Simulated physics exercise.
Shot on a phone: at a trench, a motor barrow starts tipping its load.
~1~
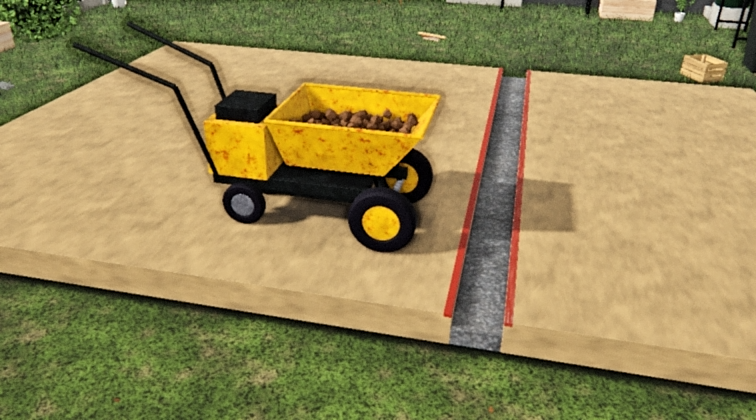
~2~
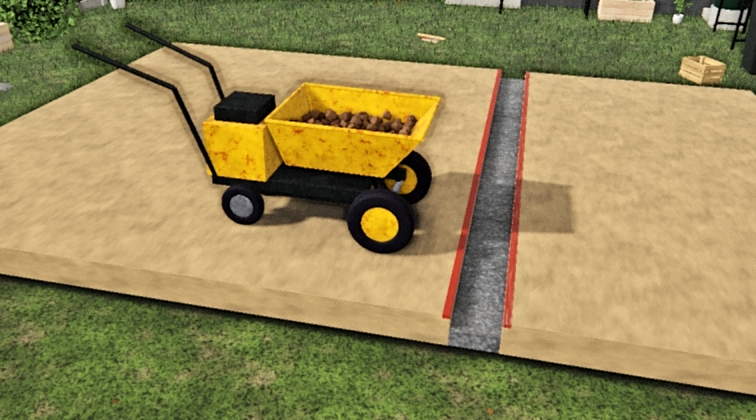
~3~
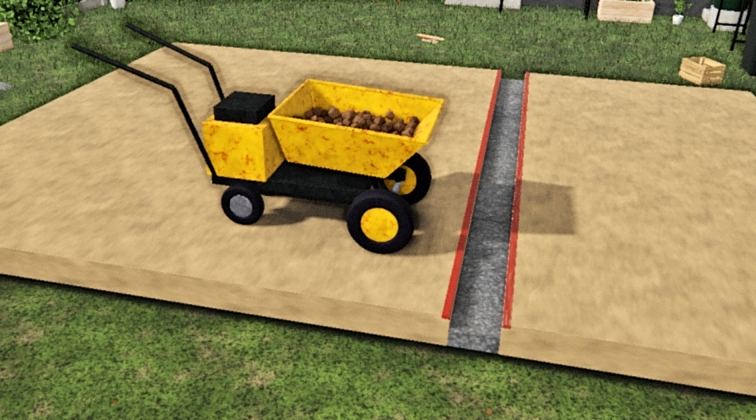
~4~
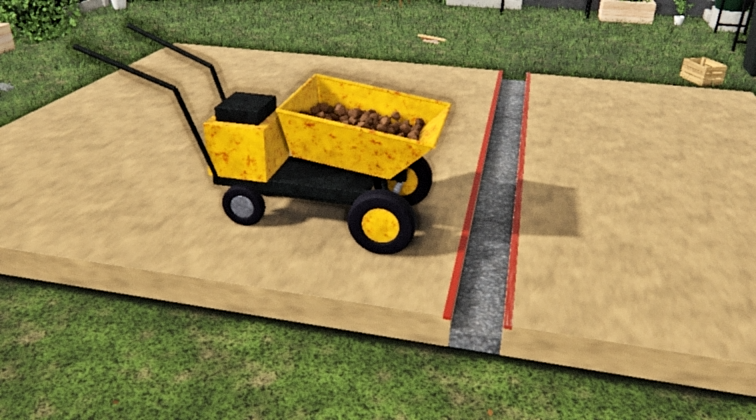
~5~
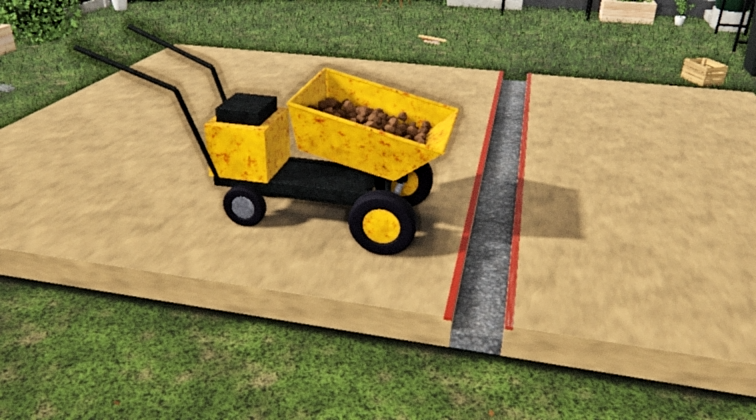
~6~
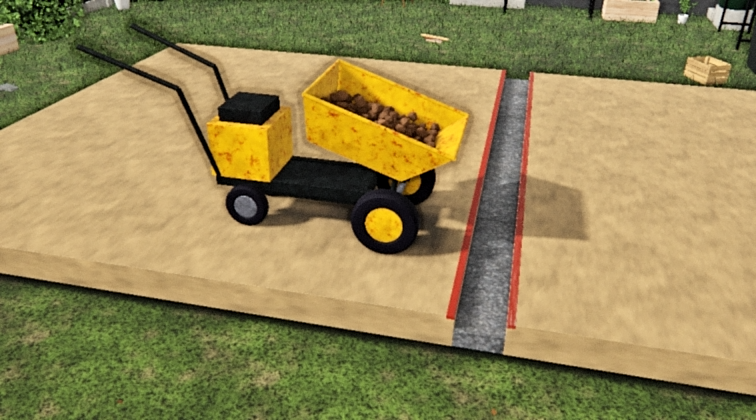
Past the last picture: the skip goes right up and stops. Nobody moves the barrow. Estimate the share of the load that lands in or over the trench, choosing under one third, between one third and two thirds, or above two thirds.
The share is between one third and two thirds.
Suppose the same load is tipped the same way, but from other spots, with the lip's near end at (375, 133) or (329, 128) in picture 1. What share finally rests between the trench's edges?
Position 1 near 60 %, position 2 near 30 %.
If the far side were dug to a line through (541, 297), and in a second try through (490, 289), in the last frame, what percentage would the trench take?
For the first it's 70 per cent, for the second 0 per cent.
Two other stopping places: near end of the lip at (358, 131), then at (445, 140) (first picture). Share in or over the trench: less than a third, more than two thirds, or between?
First spot: One to two thirds; second spot: Under a third.
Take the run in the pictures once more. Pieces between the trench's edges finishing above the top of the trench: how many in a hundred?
Estimate: Close to 30 in a hundred.
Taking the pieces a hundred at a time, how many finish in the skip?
20 per cent, roughly.
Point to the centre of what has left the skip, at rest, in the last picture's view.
At about (511, 238), give or take.
Soon, skip tipped steeply; all in the skip.
A while on, skip tipped right over; about half in the skip; about a quarter in or heaped over the trench; a small part beyond it; a stray few falling.
Towards the end, skip tipped right over; about a quarter in the skip; about a third in or heaped over the trench; about a third beyond it.
Finally, skip tipped right over; about a quarter in the skip; about half in or heaped over the trench; about a third beyond it.
